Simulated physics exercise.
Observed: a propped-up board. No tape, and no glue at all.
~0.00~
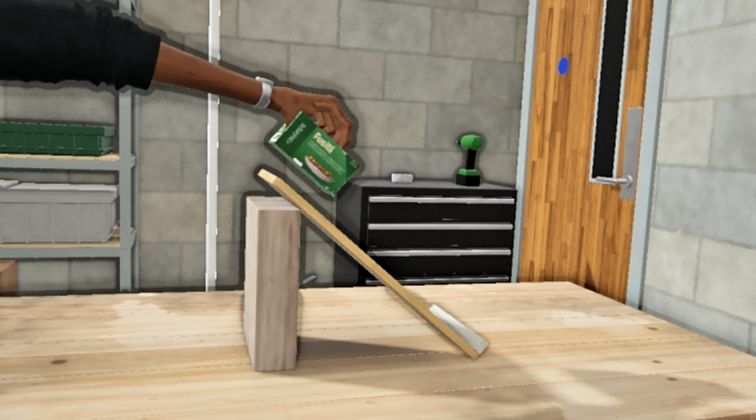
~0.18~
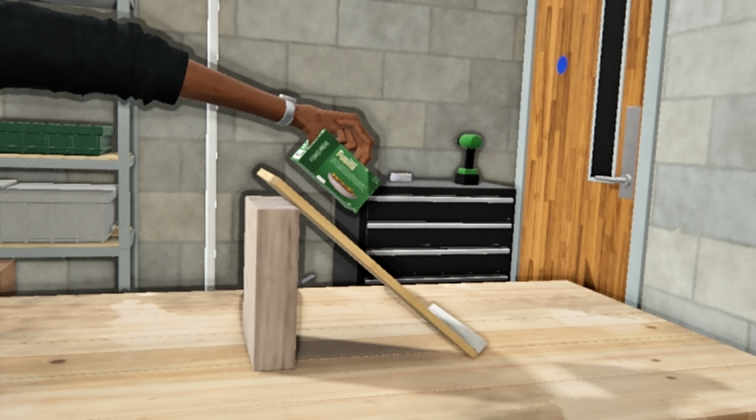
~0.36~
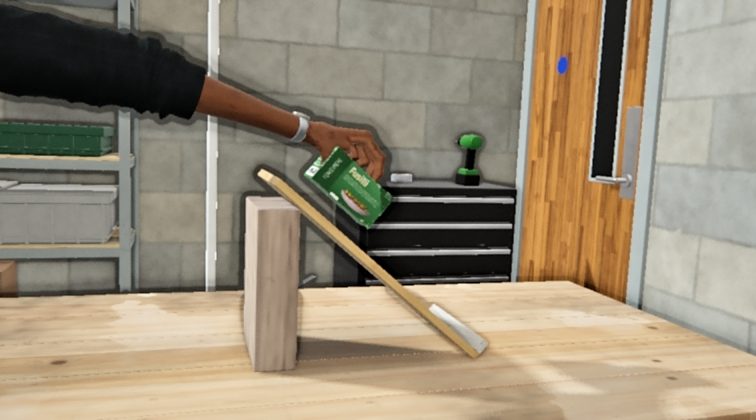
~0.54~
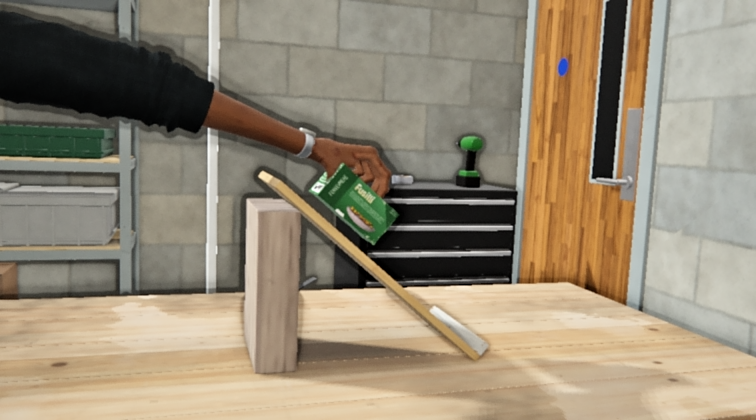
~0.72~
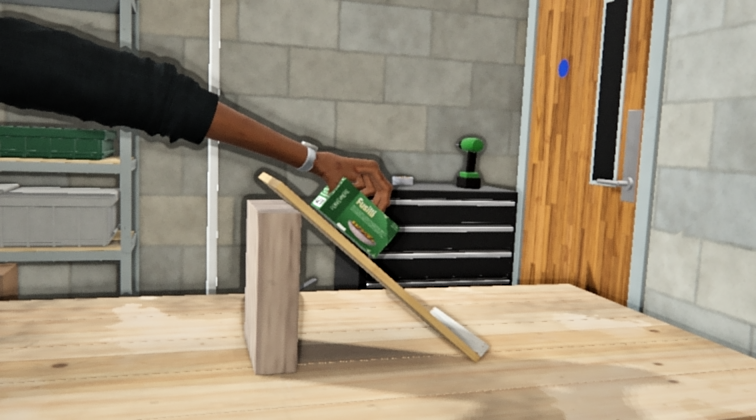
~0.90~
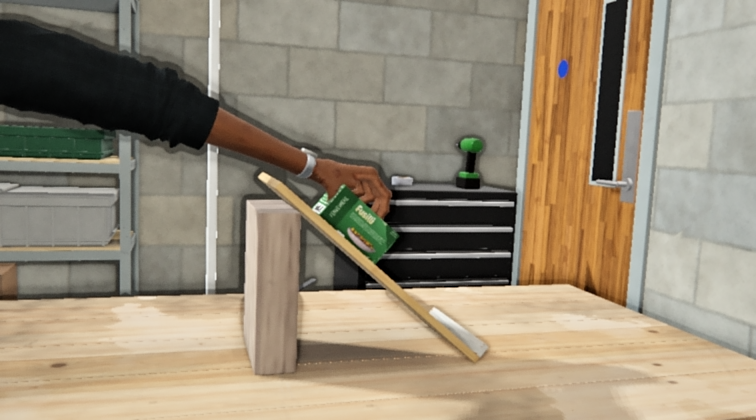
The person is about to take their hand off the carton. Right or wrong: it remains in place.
Wrong, it moves down.
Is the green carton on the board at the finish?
It stops on the board.
After 1.20 s, green carton slid about its own width near (389, 254).
After 1.30 s, green carton slid about its own width near (429, 290).
After 1.40 s, green carton slid about its own width near (433, 294).
At rest (1.9 s), moved from the start, green carton. Seen from the same camera at the end, green carton near (437, 298). The green carton runs down the board.
